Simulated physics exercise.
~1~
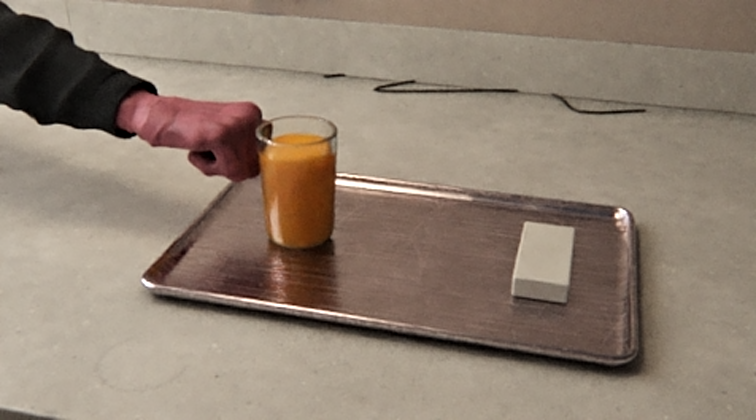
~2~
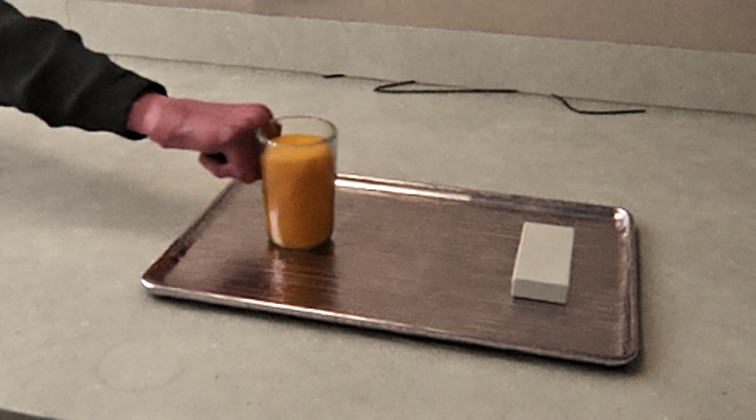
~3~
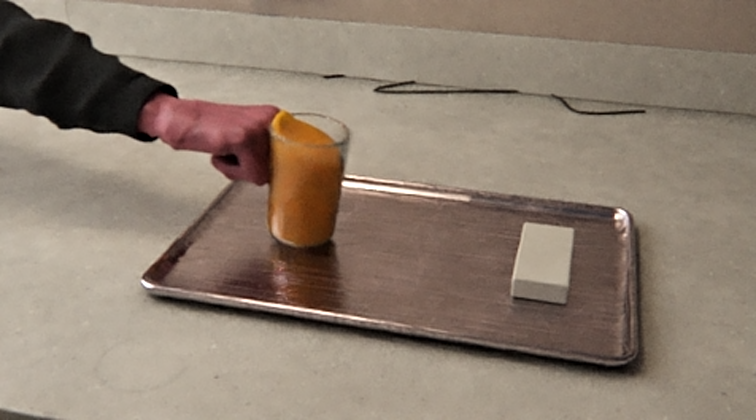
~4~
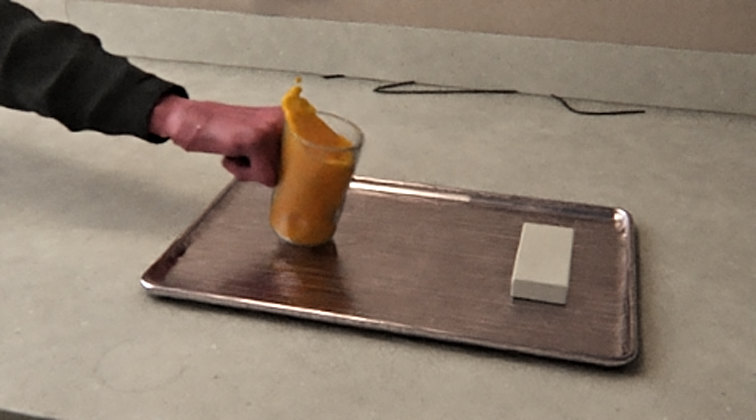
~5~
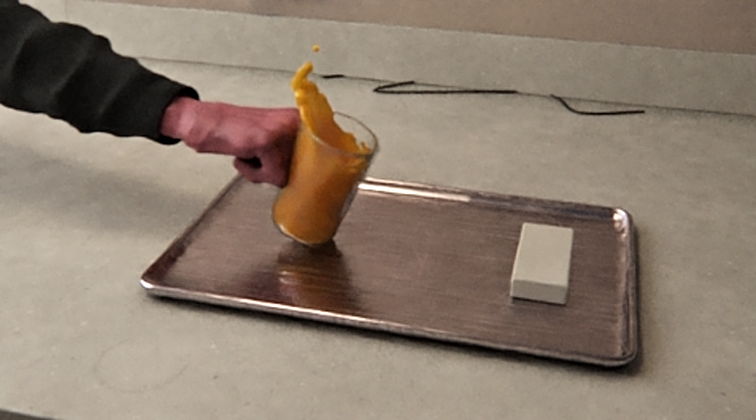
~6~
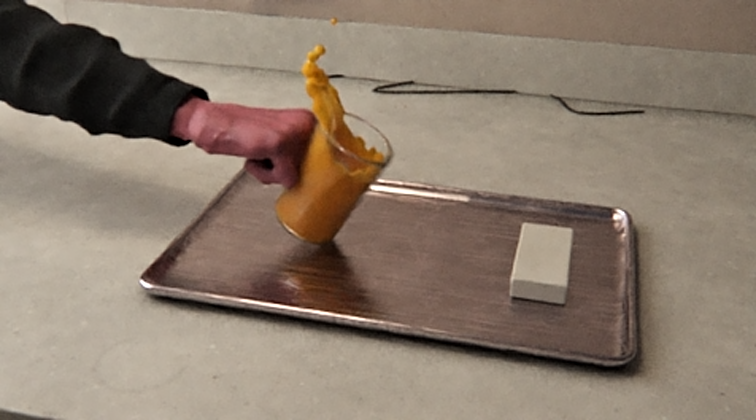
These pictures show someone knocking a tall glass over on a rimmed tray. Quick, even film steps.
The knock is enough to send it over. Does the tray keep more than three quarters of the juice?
The amount that flows off the tray is greater than a quarter.
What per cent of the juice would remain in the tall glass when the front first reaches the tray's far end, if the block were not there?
About 50 per cent.
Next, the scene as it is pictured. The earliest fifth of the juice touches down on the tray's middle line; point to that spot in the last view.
It lands around (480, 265).
A moment on, the tall glass lies on its side and 72 per cent is in the glass, 7 on the tray and 21 above or beyond its rim.
Next, the tall glass lies on its side and 36 per cent is in the glass, 29 on the tray and 35 above or beyond its rim.
Then the tall glass lies on its side and 21 per cent is in the glass, 35 on the tray and 43 above or beyond its rim.
Later the tall glass lies on its side and 11 per cent is in the glass, 50 on the tray and 39 above or beyond its rim.
At rest 62 per cent is held by tray and glass, 38 is off the tray.
